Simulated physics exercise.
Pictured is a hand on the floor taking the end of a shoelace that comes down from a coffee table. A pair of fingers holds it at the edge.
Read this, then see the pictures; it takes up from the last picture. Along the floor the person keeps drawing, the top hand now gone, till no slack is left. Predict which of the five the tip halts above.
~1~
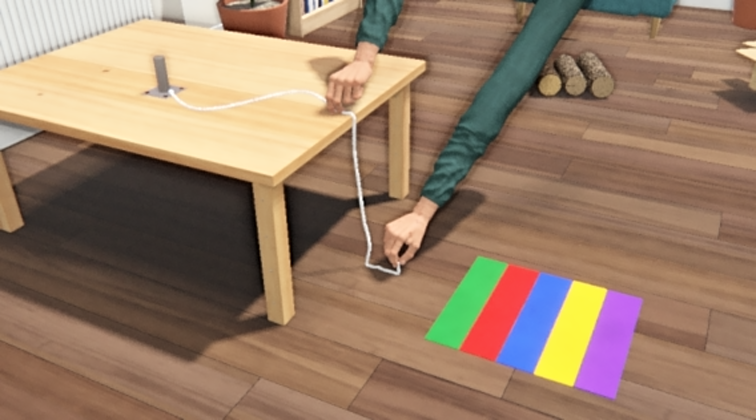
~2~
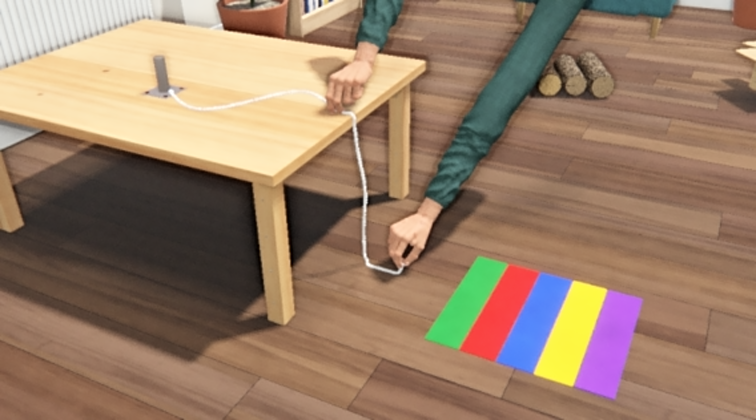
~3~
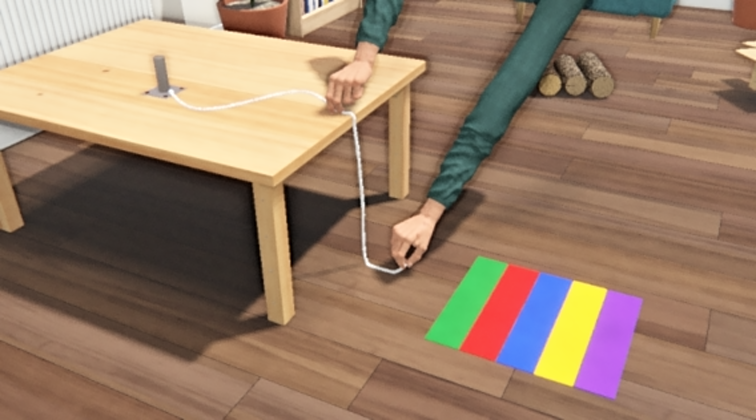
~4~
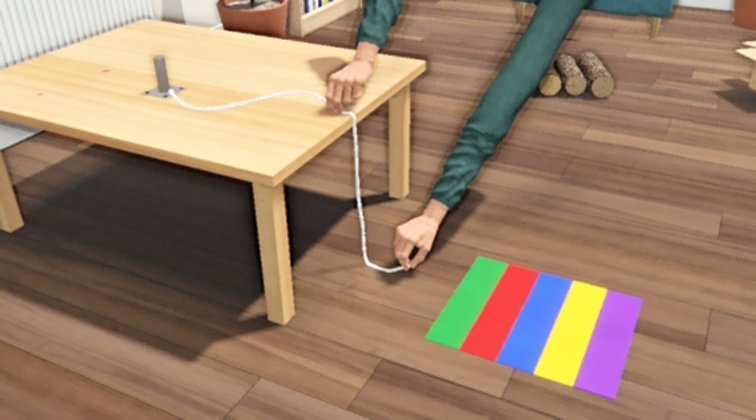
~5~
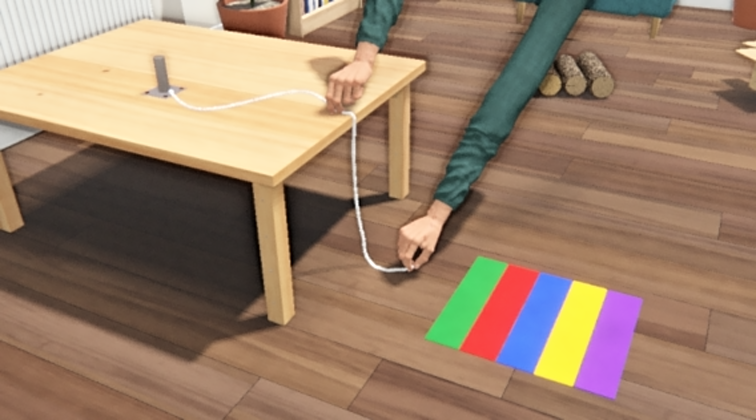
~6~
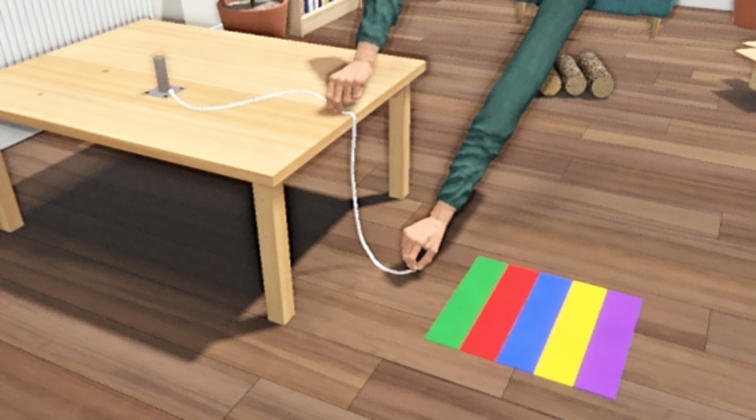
I expect it over the yellow strip.
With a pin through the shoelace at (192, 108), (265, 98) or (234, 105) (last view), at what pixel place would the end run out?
They end up at (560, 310), (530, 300) and (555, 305).
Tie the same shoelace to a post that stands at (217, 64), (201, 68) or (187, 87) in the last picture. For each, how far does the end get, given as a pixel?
Somewhere near (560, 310), (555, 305) and (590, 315), in that order.
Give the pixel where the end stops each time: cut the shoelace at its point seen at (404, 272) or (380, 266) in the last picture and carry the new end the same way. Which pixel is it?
Roughly (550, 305), (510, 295).
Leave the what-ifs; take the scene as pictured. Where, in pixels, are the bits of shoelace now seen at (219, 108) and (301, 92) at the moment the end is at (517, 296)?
First: (243, 100). Second: (323, 112).
A little later, end near (517, 296); over red.
Next, end near (554, 306); over blue.
When it is tight, end near (575, 312); over yellow. Over yellow.
